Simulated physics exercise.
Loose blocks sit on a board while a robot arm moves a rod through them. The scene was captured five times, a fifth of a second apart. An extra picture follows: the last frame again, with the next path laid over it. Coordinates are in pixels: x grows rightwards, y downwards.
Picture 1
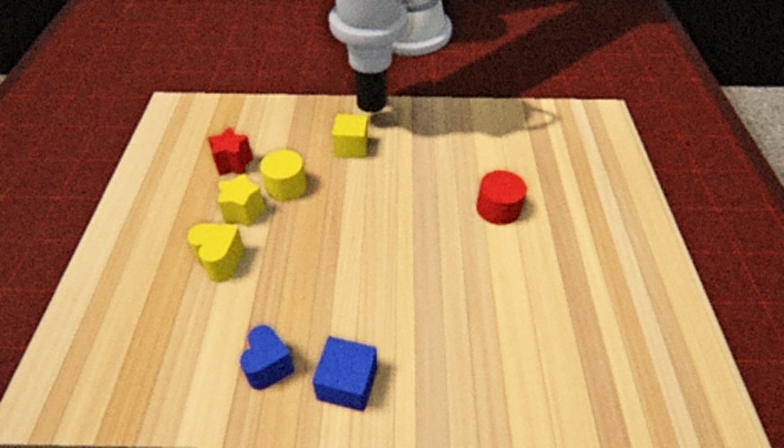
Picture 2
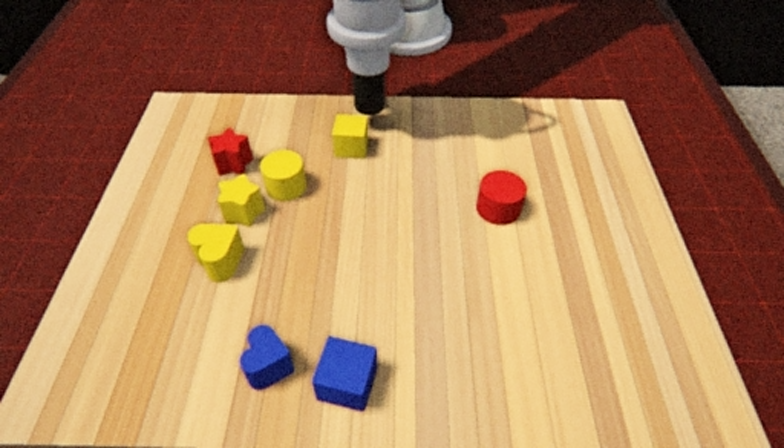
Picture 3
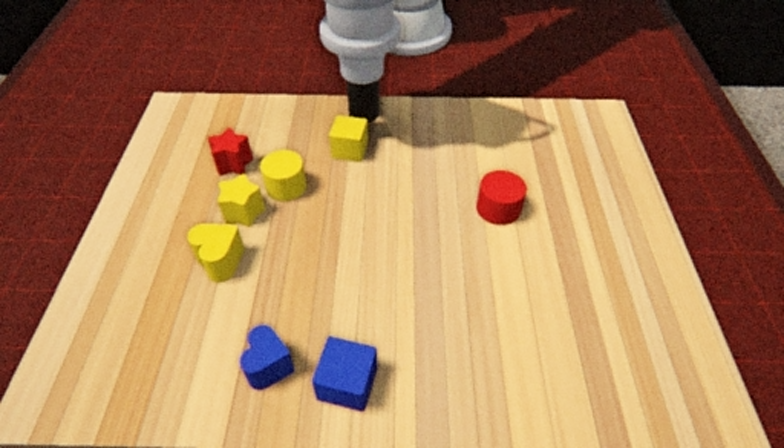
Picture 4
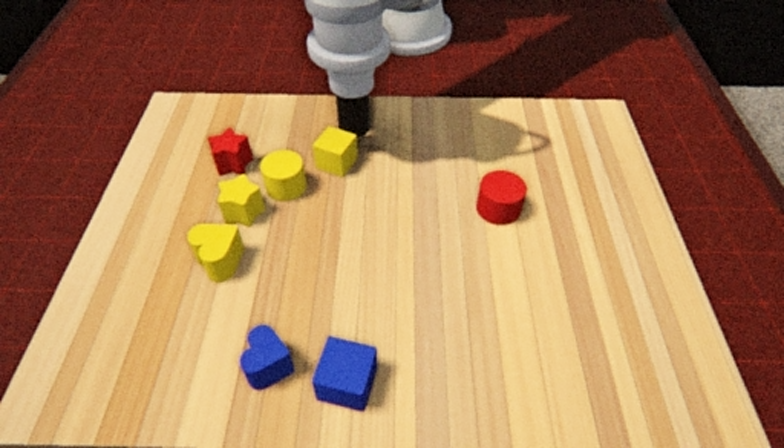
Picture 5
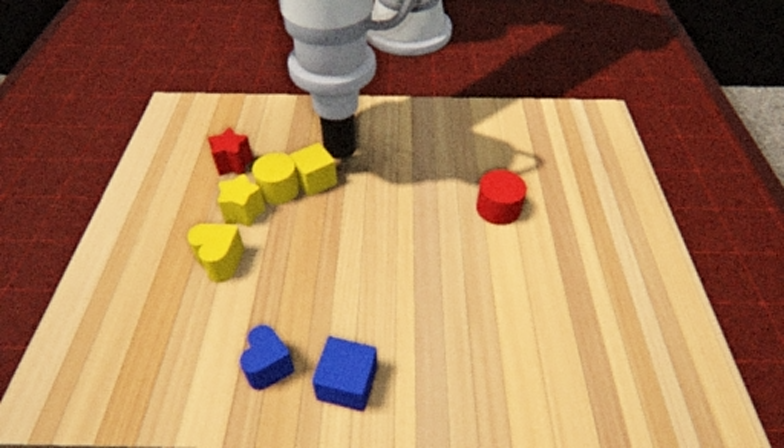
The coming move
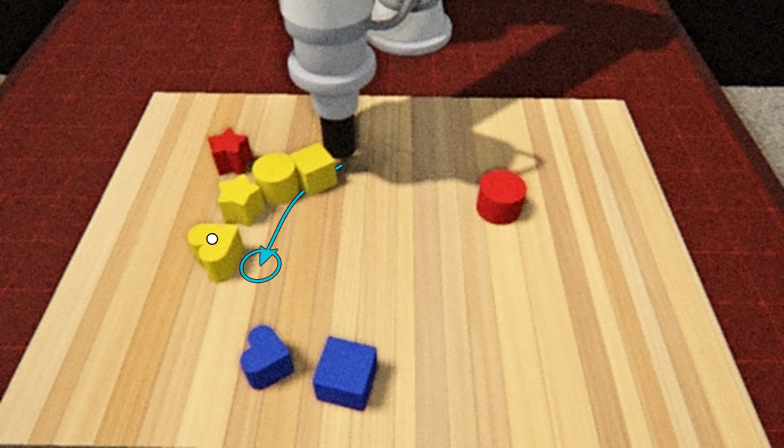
On a striped wooden board set over a dark red surface, red, yellow and blue blocks sit apart as a robot arm's black rod hovers near the yellow cube. The rod moves toward the lower left and pushes the cube against the yellow cylinder, which shifts slightly left beside the yellow star.
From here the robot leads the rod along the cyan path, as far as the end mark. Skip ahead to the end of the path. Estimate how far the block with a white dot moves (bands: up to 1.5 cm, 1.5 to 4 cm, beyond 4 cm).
The answer is under 1.5 cm.
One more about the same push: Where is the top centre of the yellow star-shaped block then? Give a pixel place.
Top centre: (188, 212).
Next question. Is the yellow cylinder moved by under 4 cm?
Short answer: No.
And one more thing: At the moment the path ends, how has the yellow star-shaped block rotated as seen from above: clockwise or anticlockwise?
It turns counter-clockwise.
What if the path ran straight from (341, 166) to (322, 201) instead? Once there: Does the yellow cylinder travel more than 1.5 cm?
Yes, that is what happens.
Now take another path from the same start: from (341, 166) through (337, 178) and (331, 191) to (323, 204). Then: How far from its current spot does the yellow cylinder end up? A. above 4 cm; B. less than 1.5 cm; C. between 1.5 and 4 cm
Letter C.
Drawn move, from (341, 166) through (305, 190) and (280, 224) to (260, 265); the dot is on the yellow heart-shaped block.
On the path given first. One third of the way, rod (302, 174); yellow star-shaped block (206, 207), turned 25° anticlockwise; yellow cylinder (226, 180); yellow square block (266, 180), turned 25° clockwise.
Two thirds of the way, rod (276, 209); yellow star-shaped block (189, 212), turned 50° anticlockwise; yellow cylinder (208, 181); yellow square block (231, 202), turned 75° clockwise.
At the end, rod (256, 249); yellow heart-shaped block still; yellow star-shaped block (188, 212), turned 55° anticlockwise; yellow cylinder (208, 181); yellow square block (228, 206), turned 95° clockwise.
